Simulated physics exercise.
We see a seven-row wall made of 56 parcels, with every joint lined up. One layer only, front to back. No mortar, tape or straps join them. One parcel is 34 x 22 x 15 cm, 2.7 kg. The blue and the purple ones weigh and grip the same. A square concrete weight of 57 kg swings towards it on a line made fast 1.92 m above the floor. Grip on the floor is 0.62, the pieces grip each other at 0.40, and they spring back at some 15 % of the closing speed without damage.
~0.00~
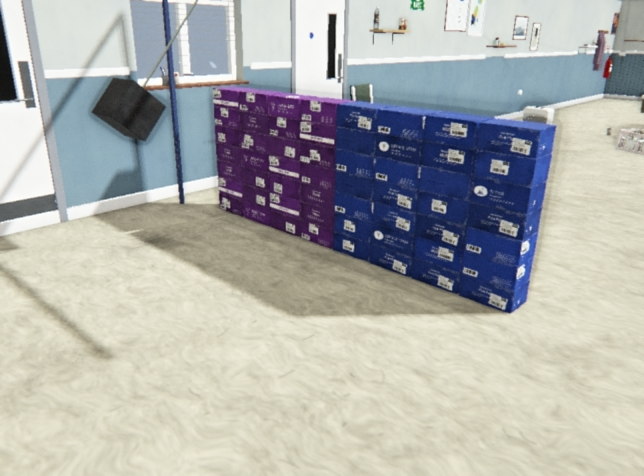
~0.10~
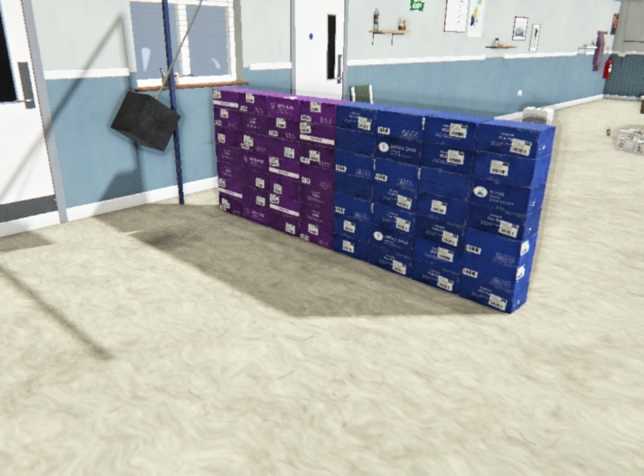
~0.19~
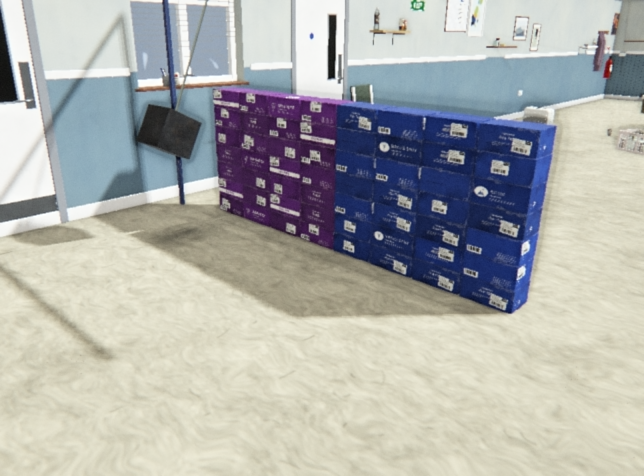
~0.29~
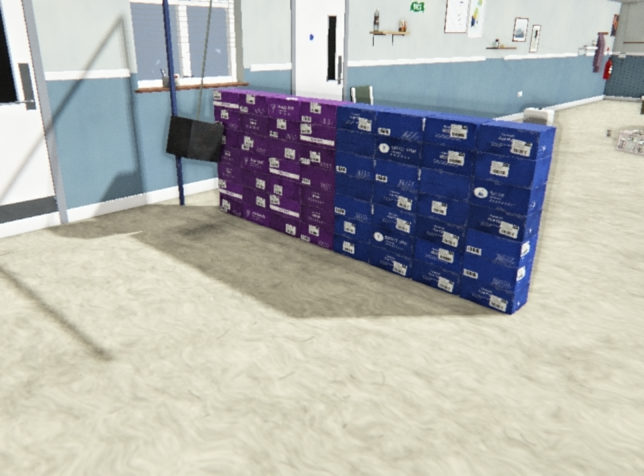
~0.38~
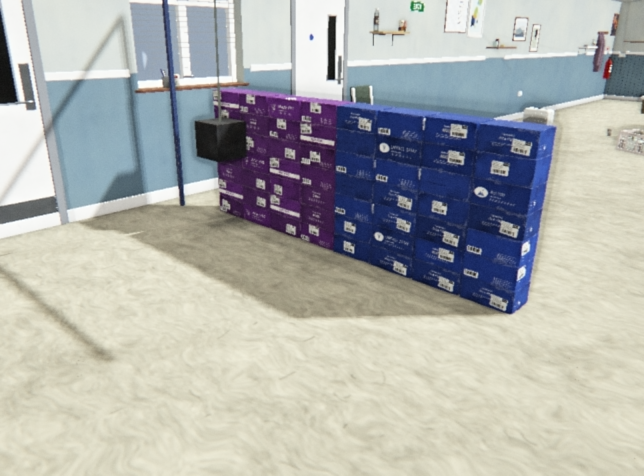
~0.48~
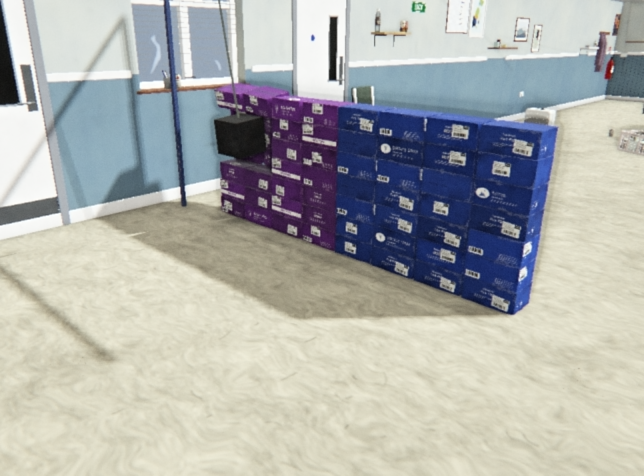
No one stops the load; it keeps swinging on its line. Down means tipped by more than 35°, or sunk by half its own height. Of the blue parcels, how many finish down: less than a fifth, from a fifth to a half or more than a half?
It comes to under a fifth.
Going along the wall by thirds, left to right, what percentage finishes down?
In per cent: Left 40, middle 0, right 0.
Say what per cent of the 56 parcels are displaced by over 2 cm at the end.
Shifted: 15 per cent.
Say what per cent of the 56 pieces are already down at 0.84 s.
15 per cent by then.
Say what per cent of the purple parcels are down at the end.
Ending so: Purple 30 per cent.
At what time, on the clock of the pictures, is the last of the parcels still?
At about 1.5 s.
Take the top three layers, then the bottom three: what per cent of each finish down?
Top 20, bottom 0 per cent.
By 0.60 s, line 18° past plumb; none of the 28 blue parcels down (2 of 56 in all colours); top blue parcel unmoved; top purple parcel tilted 18°.
By 0.84 s, line 30° past plumb; none of the 28 blue parcels down (8 of 56 in all colours); top blue parcel unmoved; top purple parcel tilted 58°, 8 cm lower.
By 1.20 s, line 24° past plumb; none of the 28 blue parcels down (8 of 56 in all colours); top blue parcel unmoved; top purple parcel on its side.
When it is over (1.9 s), line 28° before plumb; none of the 28 blue parcels down (8 of 56 in all colours); top blue parcel unmoved; top purple parcel upside down. That is 0 per cent. In pixels of the last frame, middles, top blue parcel near (410, 124), top purple parcel near (315, 214).
